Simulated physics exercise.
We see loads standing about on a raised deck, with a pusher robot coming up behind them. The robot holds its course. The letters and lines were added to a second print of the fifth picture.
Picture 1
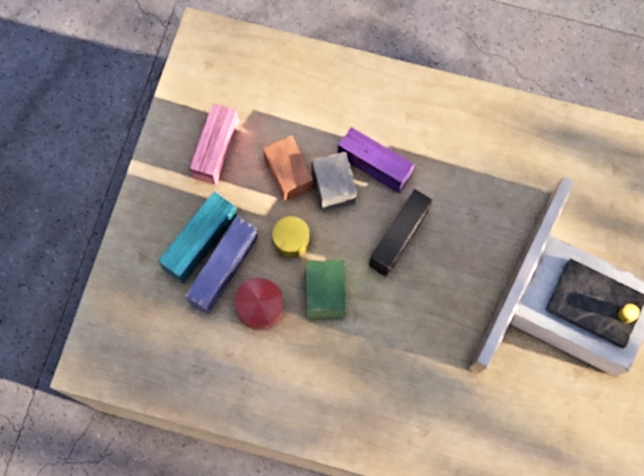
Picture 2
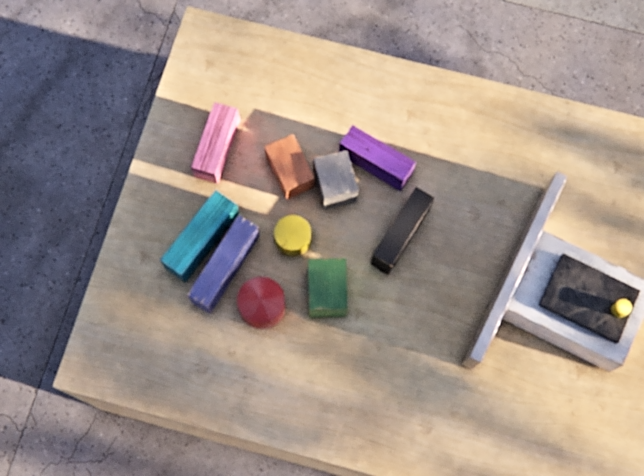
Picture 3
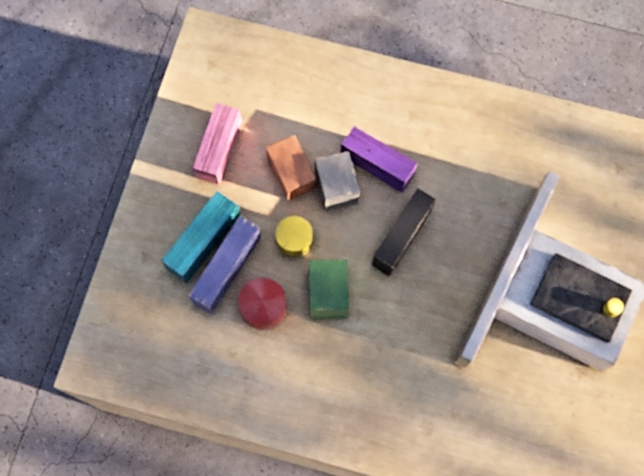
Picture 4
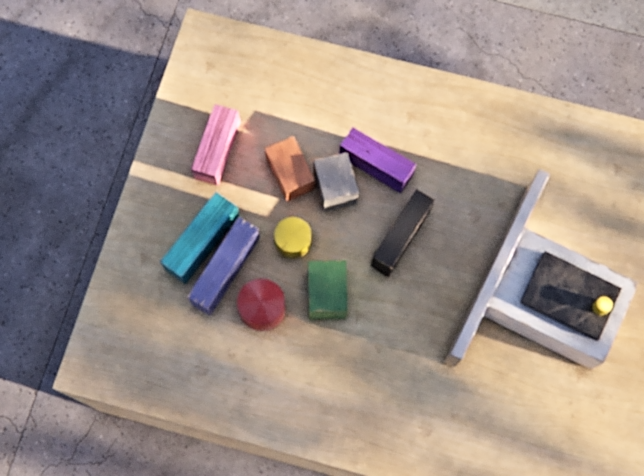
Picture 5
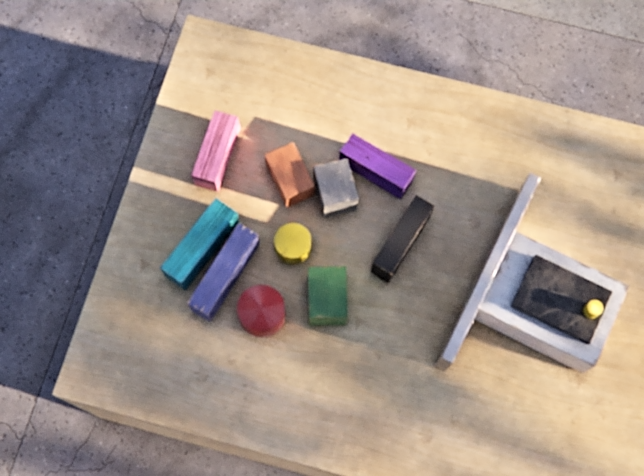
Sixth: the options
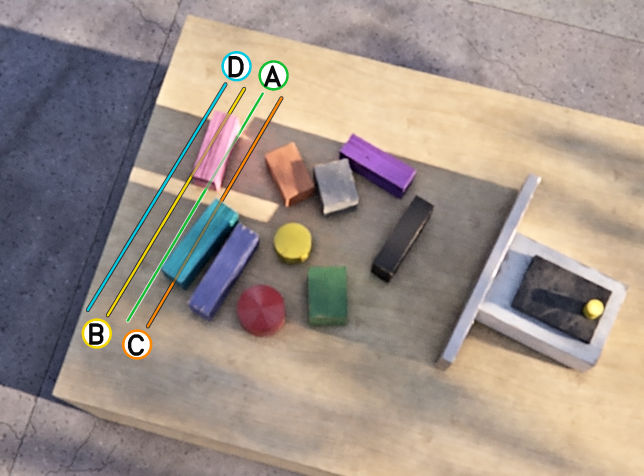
A pale pusher robot with a wide flat blade sits at the right of a raised wooden deck, seen from high above in sunlight and shadow. Pink, orange, grey and purple blocks lie along the top, with turquoise, blue, red, yellow, green and black pieces below. The robot creeps steadily left toward the motionless loads without touching them, while the view shifts very slightly.
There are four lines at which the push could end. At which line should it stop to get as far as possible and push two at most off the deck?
A.
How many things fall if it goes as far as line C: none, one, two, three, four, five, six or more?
By then, none.
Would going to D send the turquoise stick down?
Yes.
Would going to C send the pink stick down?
No.
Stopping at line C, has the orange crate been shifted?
Yes.
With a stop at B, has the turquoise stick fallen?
By then, yes.
On the copy, A at (198, 203); B at (179, 198); C at (217, 208); D at (159, 193).
On A. First, robot (447, 267); green crate (322, 292); black stick (372, 231).
Then, robot (340, 239); pink stick (206, 145); turquoise stick (180, 238).
Finally, robot (256, 217); pink stick over the edge; turquoise stick over the edge; two fallen.
By contrast, B drops four; C is within the limit but short; D drops six.
